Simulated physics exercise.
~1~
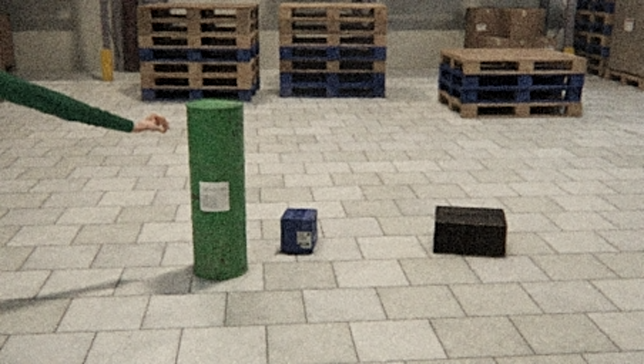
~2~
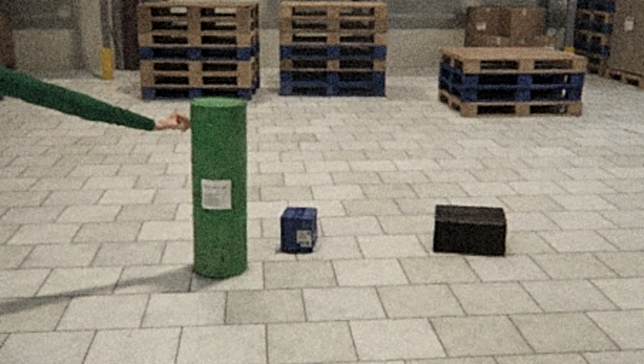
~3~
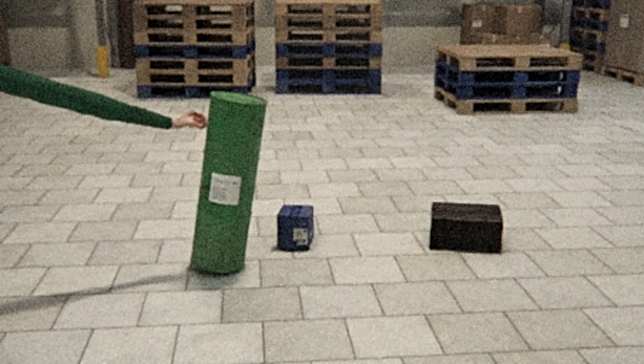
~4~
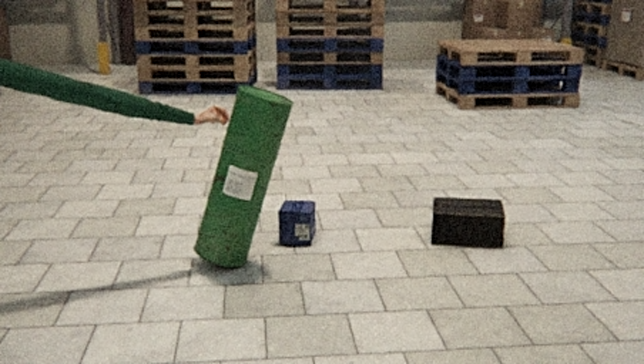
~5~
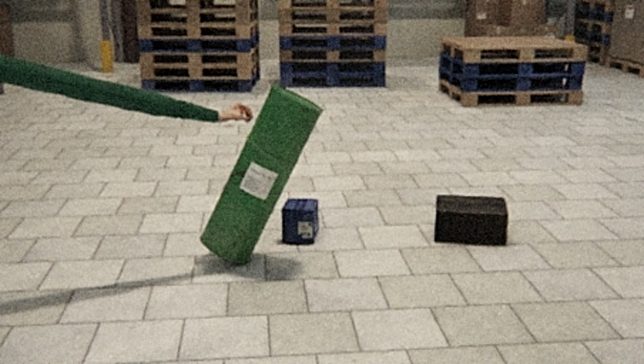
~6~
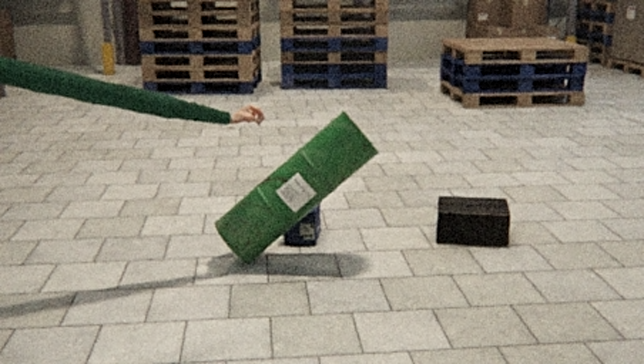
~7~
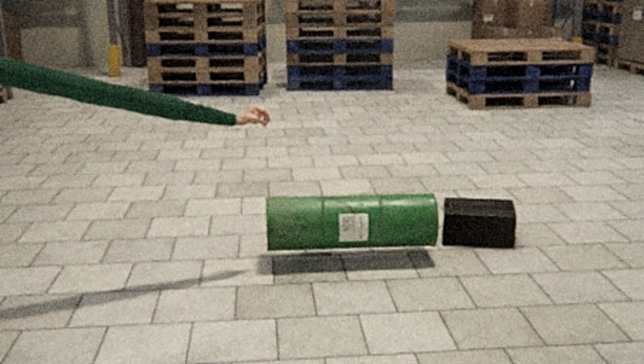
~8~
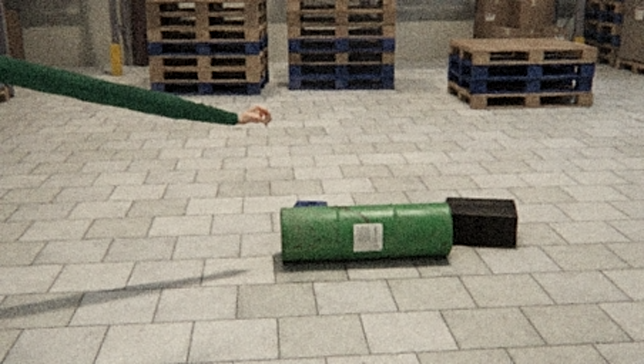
Warehouse floor with stacked pallets, a green-sleeved arm pushing a tall green drum rightward until it topples onto its side, partly hiding a blue parcel.
